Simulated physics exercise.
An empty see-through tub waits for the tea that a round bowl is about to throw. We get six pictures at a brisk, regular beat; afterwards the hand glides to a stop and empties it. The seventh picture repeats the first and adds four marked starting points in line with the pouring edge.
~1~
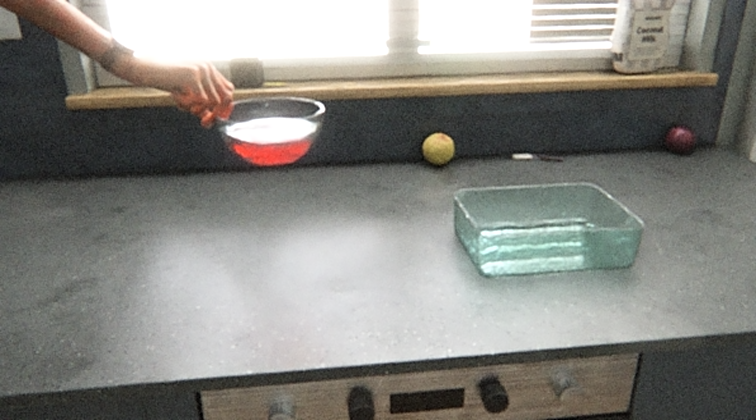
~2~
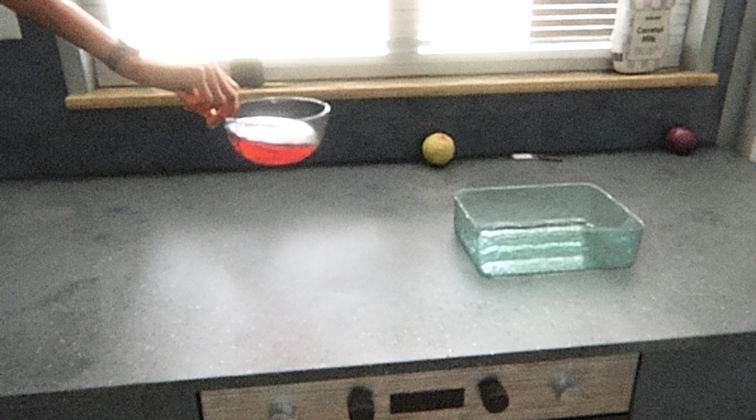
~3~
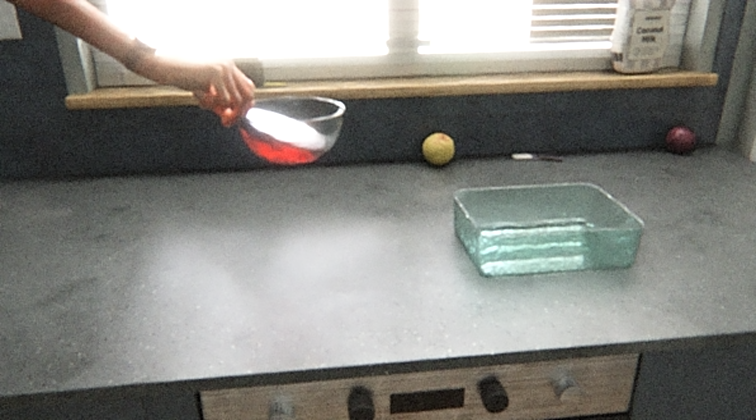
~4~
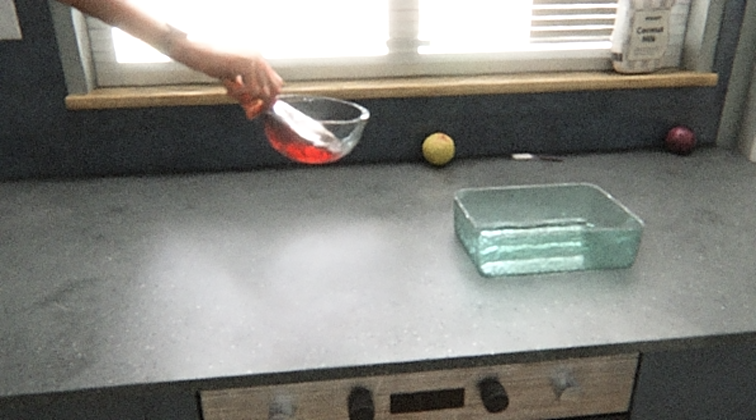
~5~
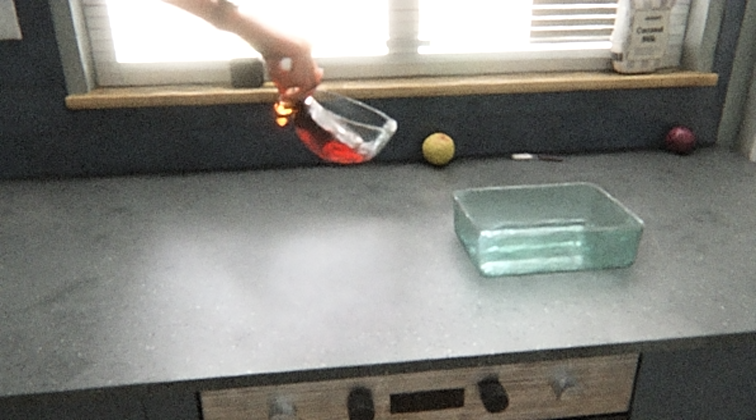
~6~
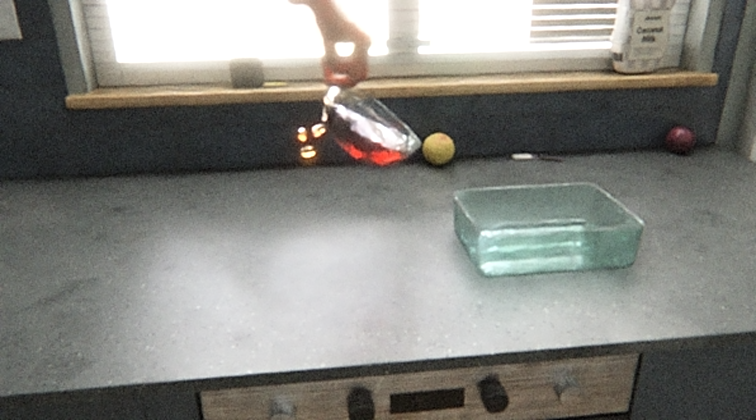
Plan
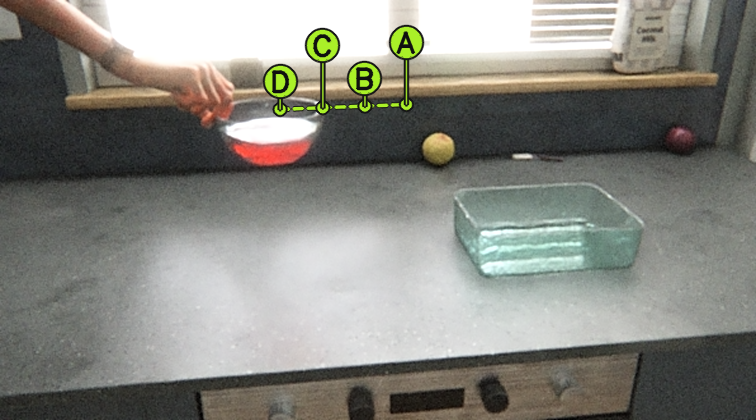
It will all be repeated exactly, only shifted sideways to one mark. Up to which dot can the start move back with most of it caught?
Place D.
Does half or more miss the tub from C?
No, that is safe.
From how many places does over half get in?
All four.
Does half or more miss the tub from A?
No.
On the marked copy, A at (406, 104); B at (364, 106); C at (322, 107); D at (280, 109).
With A, about 63 % lands in the tub, 7 % falls short and 29 % goes beside or beyond.
With B, about 77 % lands in the tub, 13 % falls short and 10 % goes beside or beyond.
With C, about 61 % lands in the tub, 9 % falls short and 30 % goes beside or beyond.
With D, about 62 % lands in the tub, 19 % falls short and 19 % goes beside or beyond.
